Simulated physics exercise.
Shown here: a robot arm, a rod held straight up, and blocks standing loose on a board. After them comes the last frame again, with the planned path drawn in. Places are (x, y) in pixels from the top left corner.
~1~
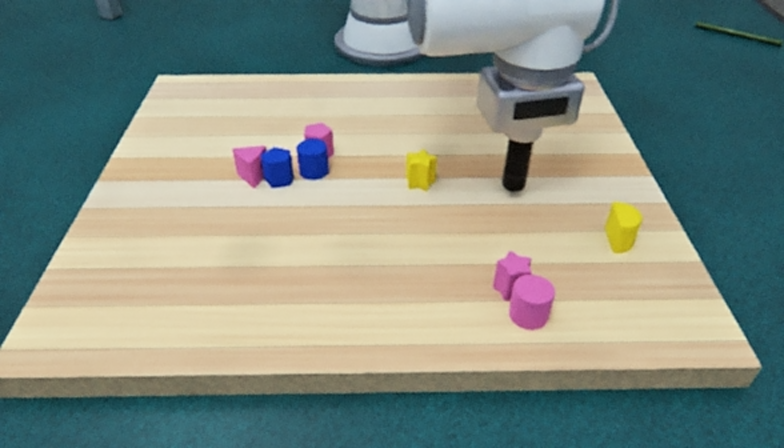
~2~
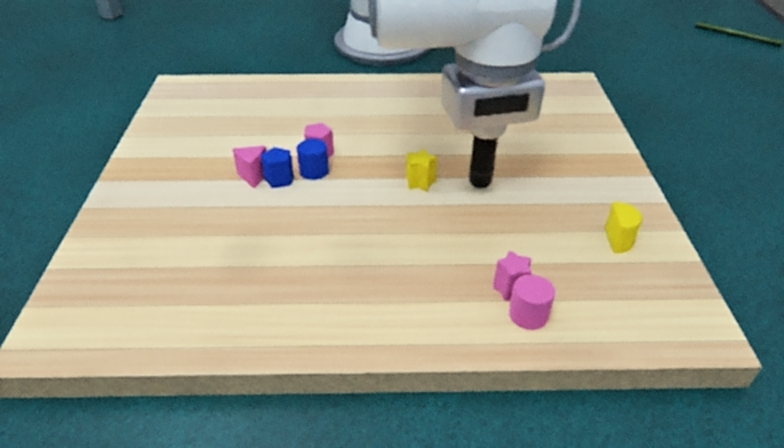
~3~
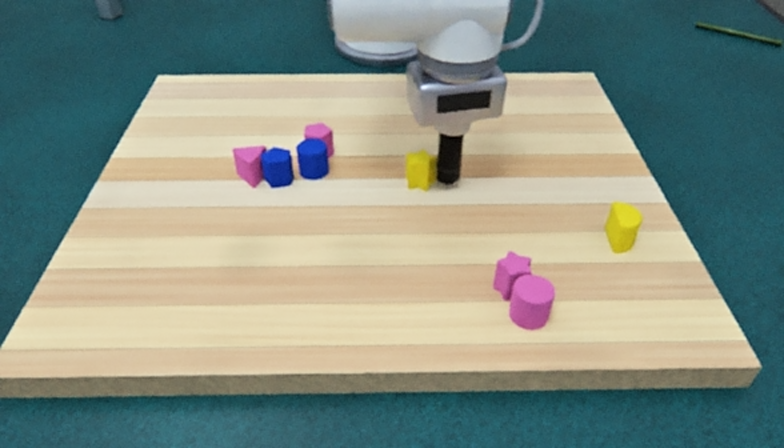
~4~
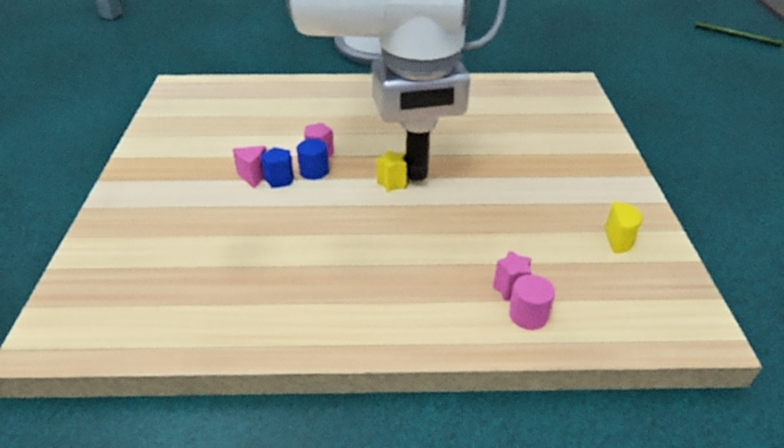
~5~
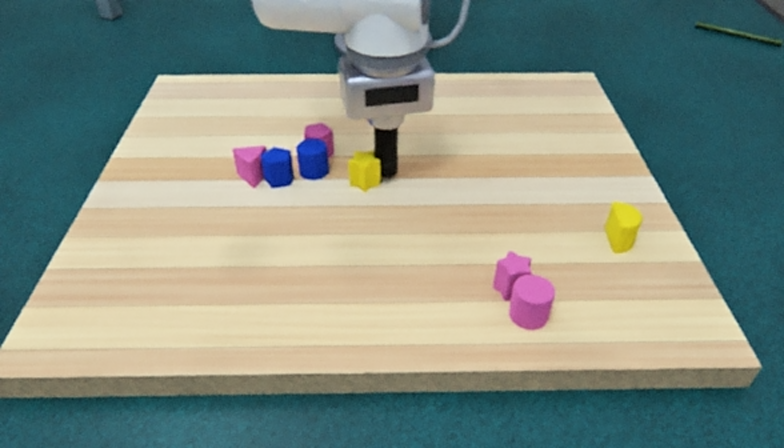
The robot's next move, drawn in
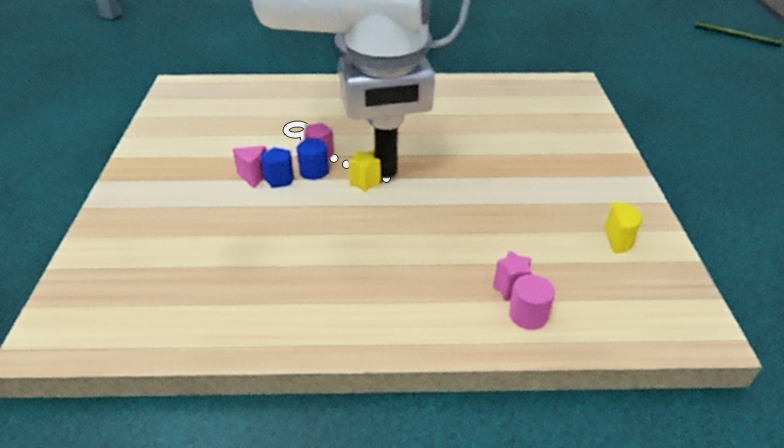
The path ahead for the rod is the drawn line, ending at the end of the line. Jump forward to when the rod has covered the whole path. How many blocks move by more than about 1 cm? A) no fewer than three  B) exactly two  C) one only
Choice B: Exactly two.
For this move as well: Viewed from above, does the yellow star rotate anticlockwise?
It seems so.
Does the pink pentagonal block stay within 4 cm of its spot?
No, I don't think so.
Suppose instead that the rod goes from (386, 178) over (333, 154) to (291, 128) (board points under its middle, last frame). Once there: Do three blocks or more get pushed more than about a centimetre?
No, that is not how it ends up.
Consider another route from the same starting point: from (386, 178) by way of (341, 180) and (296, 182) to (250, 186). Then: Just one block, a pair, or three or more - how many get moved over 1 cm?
At least three of them.
Path on the board, from (386, 178) through (331, 157) to (296, 129).
What follows on the original path. One third of the way, rod at (347, 159); yellow star at (349, 157), turned 50° anticlockwise.
Two thirds of the way, rod at (317, 142); pink pentagonal block at (293, 121), turned 30° anticlockwise; yellow star at (349, 157), turned 50° anticlockwise.
At the end, rod at (296, 124); blue cylinder in place; pink pentagonal block at (277, 116), turned 65° anticlockwise; yellow star at (349, 157), turned 50° anticlockwise.
